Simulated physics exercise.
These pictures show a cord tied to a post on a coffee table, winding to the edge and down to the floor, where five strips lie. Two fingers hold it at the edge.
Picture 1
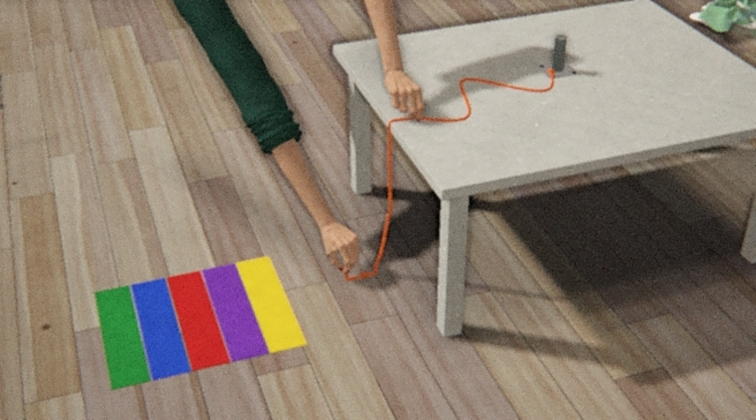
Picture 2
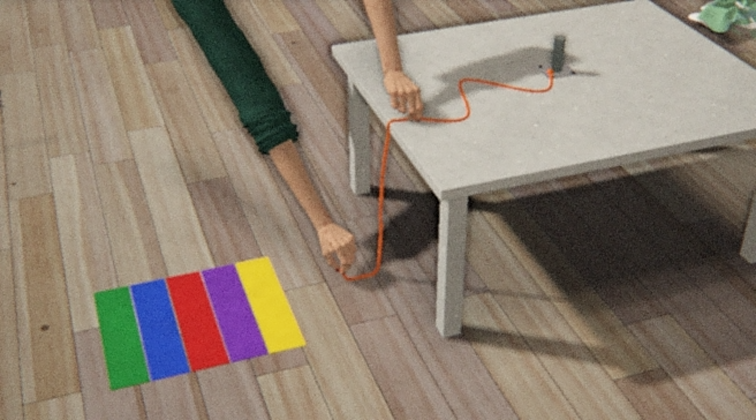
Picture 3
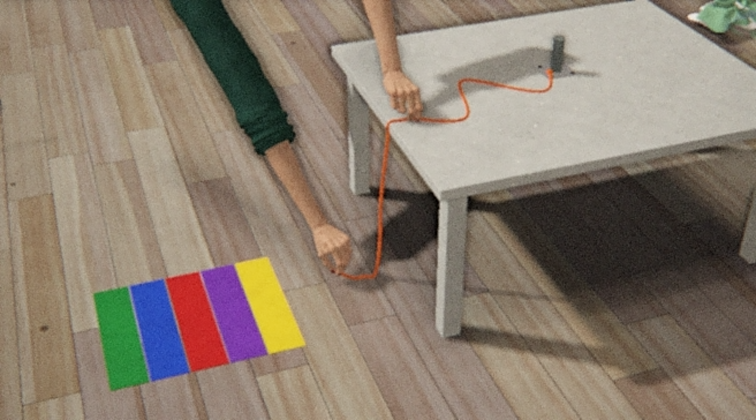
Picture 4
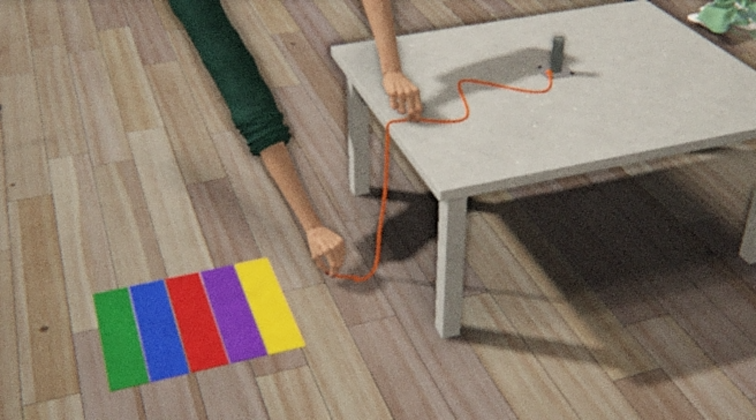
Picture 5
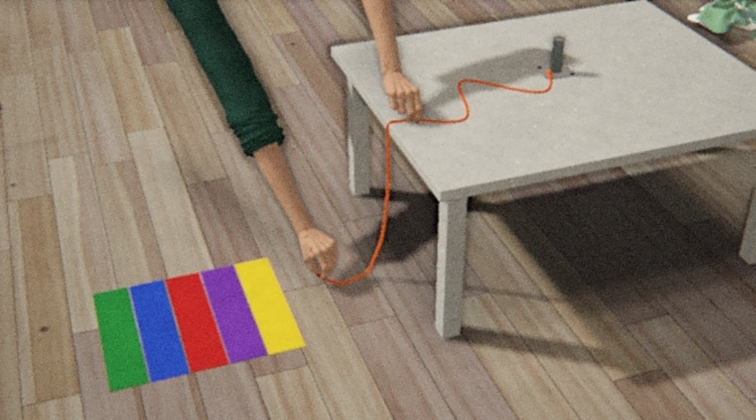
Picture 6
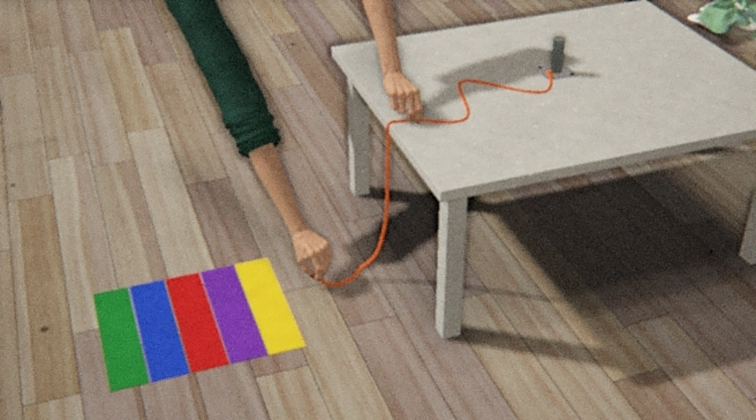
A hand near the floor slowly drawing the end of an orange cord left toward coloured strips, another hand holding it at the table edge.
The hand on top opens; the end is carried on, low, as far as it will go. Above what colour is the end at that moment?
It gets as far as the green strip.
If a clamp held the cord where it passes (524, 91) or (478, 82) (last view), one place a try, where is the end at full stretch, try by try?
Near (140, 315) and (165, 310).
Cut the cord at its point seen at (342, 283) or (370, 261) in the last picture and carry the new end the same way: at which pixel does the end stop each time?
Near (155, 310) and (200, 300).
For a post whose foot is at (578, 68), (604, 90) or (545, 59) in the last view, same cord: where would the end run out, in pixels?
In that order: (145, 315), (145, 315) and (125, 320).
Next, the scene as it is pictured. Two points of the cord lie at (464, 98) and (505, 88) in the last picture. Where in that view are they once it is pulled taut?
The first at (404, 109), the second at (476, 90).
A little later, end near (178, 307); over red.
Next, end near (136, 316); over blue.
When it is tight, end near (112, 321); over green. The green one.
